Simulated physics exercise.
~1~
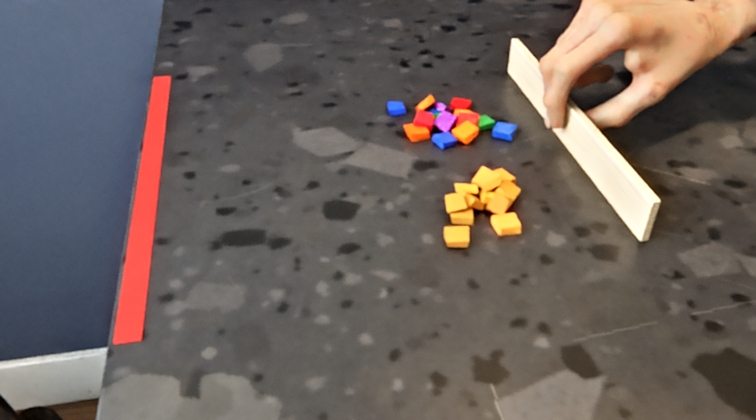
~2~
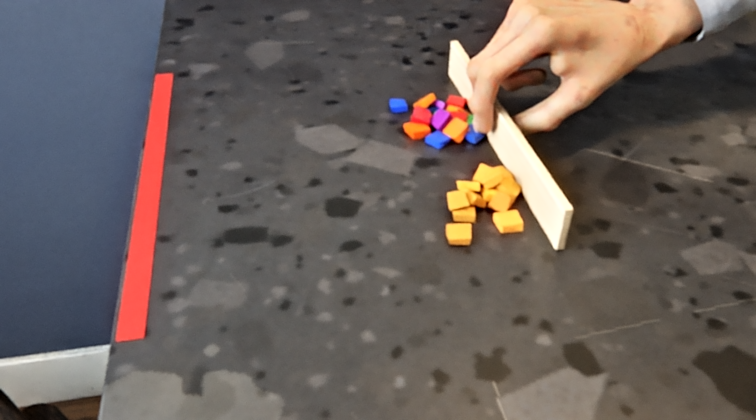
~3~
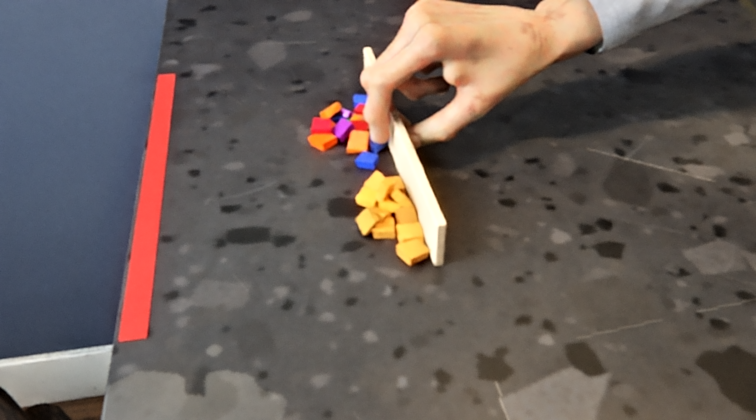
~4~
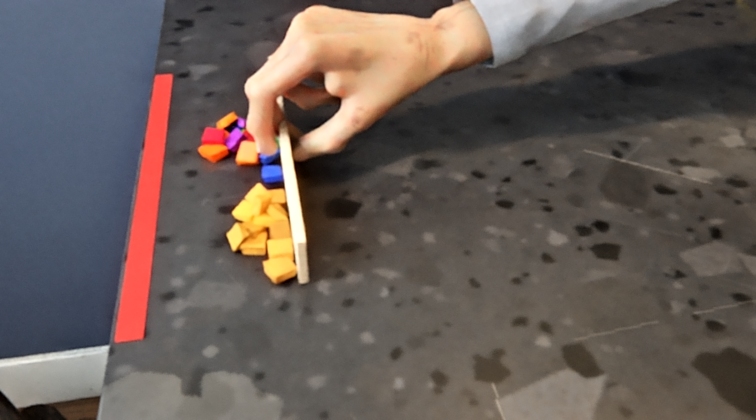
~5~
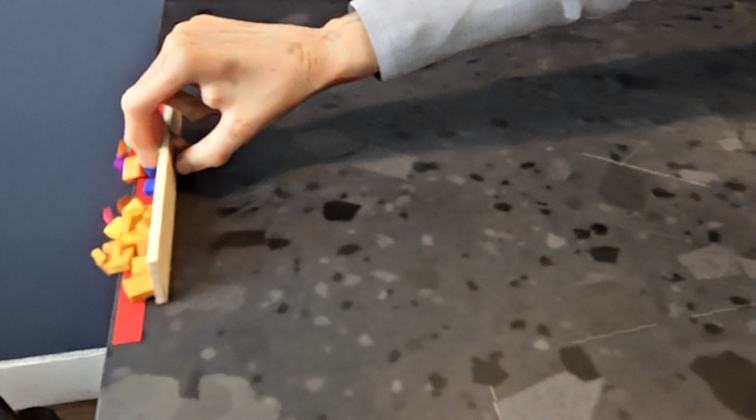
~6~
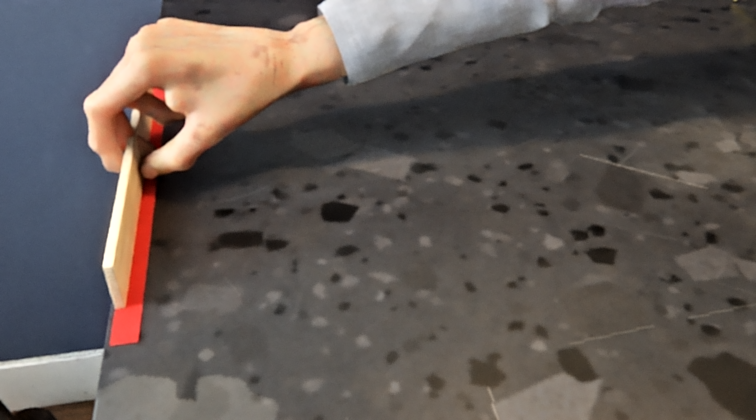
A hand holds a pale strip of wood upright on a dark, speckled tabletop, seen from above at an angle, with red tape along the table's left edge. Left of the strip lie two small piles of loose pieces, a mixed one of blue, red, orange, purple and green farther away and an all-orange one nearer. The hand slides the strip left, meeting the piles and sweeping both across the surface. The pieces bunch against the wood and reach the tape, spilling over the edge. Finally the strip stops at the tape, and both piles have gone over.
